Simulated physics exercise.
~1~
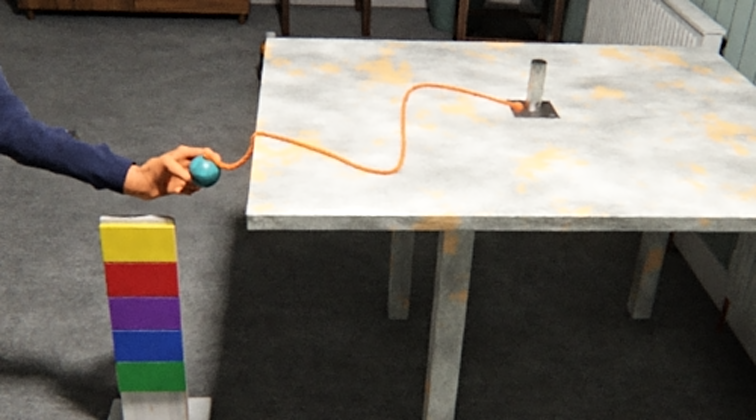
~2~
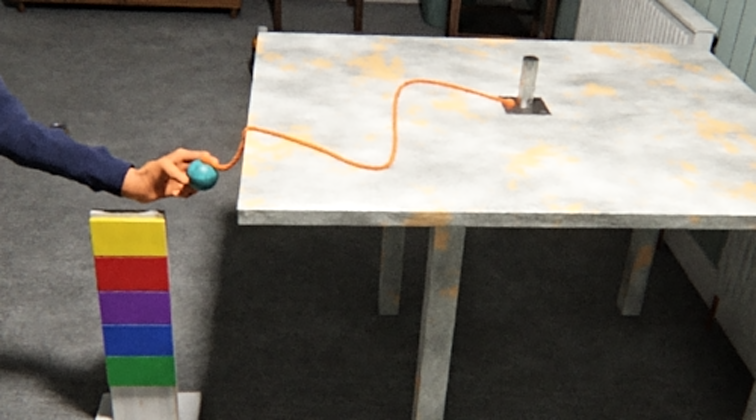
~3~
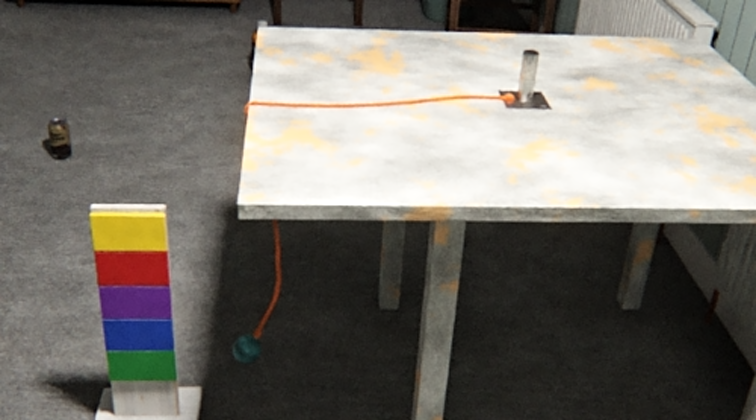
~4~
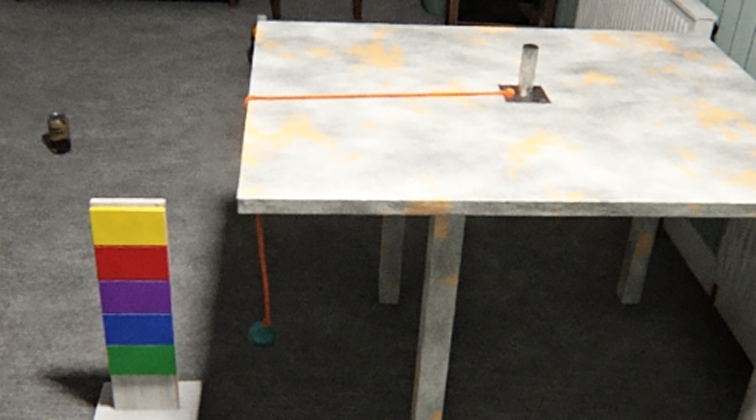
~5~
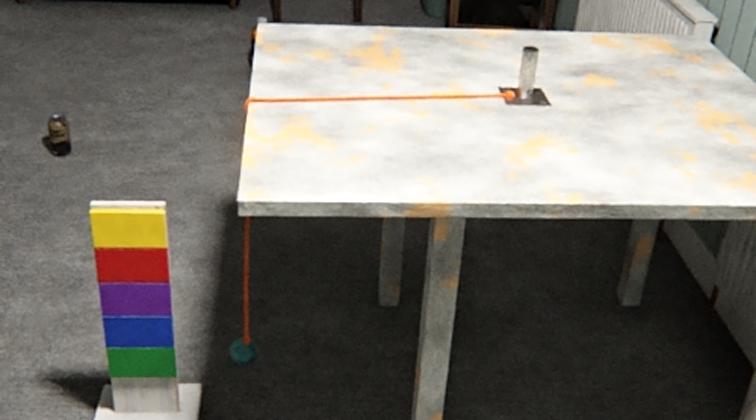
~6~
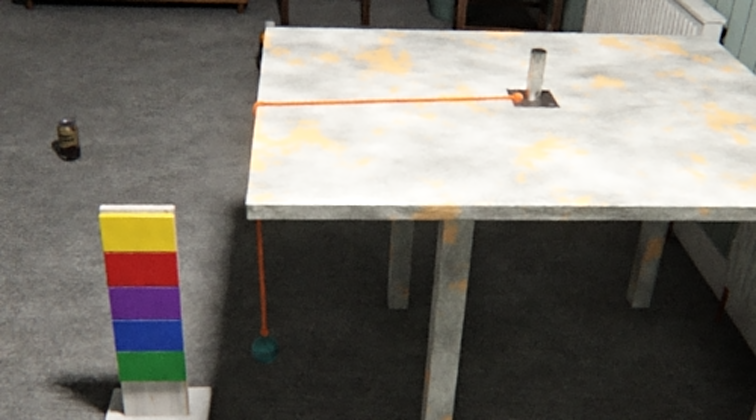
A turquoise ball on a slack orange cord is held by a hand reaching in from the left, beside a pale, blotchy table seen from slightly above in a grey-carpeted room. The cord winds across the tabletop to a short metal post, and a board striped yellow, red, purple, blue and green stands at lower left. The hand lets go and withdraws, and the ball drops below the table's left edge, pulling the cord straight. It swings slightly right, then left, then right again as the view sways a little, and finally hangs level with the green band.
